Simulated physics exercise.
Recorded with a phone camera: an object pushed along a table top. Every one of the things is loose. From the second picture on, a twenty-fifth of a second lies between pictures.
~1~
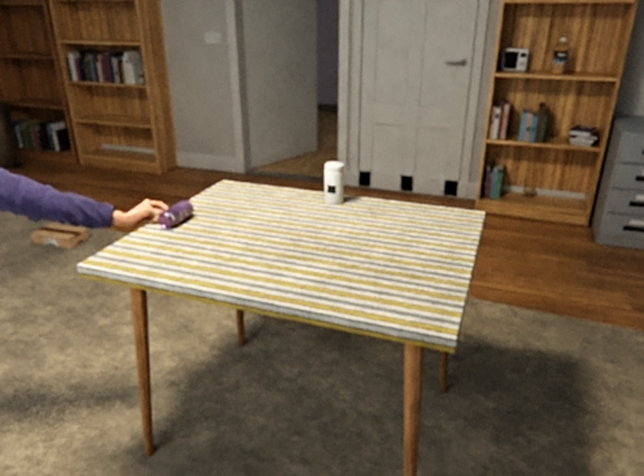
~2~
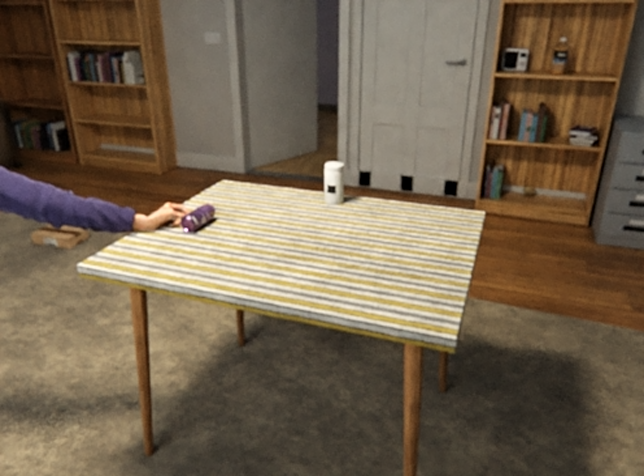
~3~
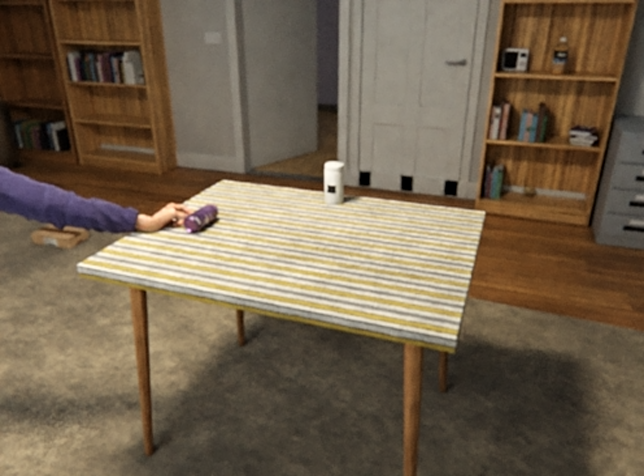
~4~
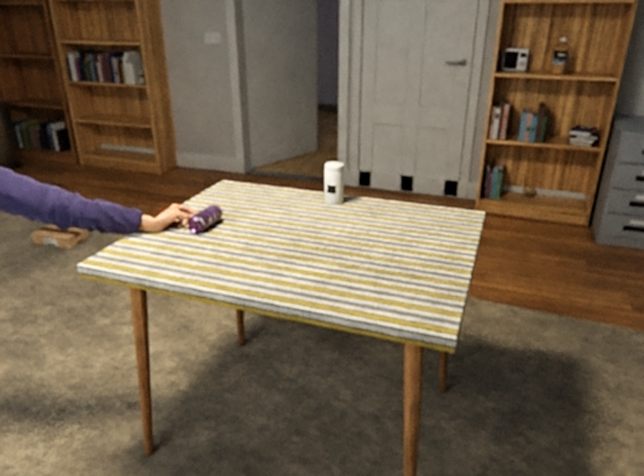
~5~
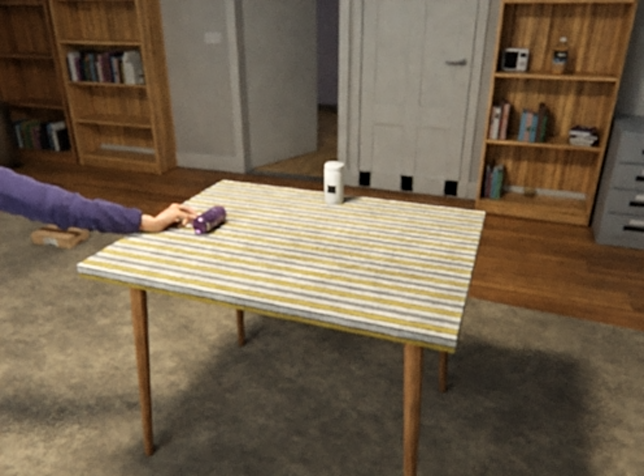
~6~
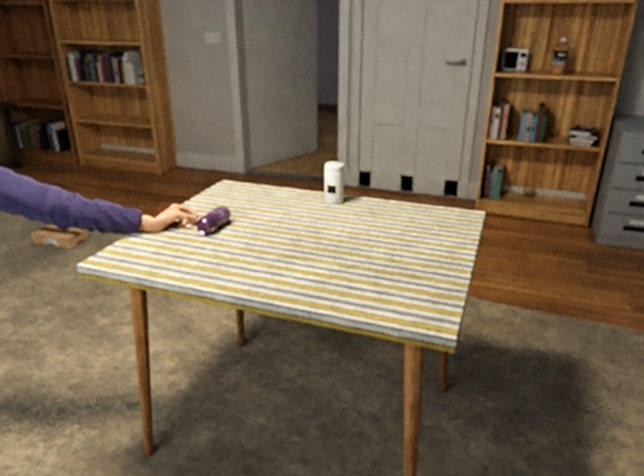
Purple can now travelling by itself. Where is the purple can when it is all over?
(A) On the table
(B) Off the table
(A) On the table.
Then, 0.10 s past the last view, purple can displaced about its own width near (224, 221).
Then, 0.20 s past the last view, purple can displaced well along near (232, 223).
Then, 0.30 s past the last view, purple can displaced well along near (239, 224).
Then, 0.50 s past the last view, purple can displaced well along near (248, 225).
Finally, moved from the start, purple can. Final places as the last picture's camera would see them, purple can near (251, 225).
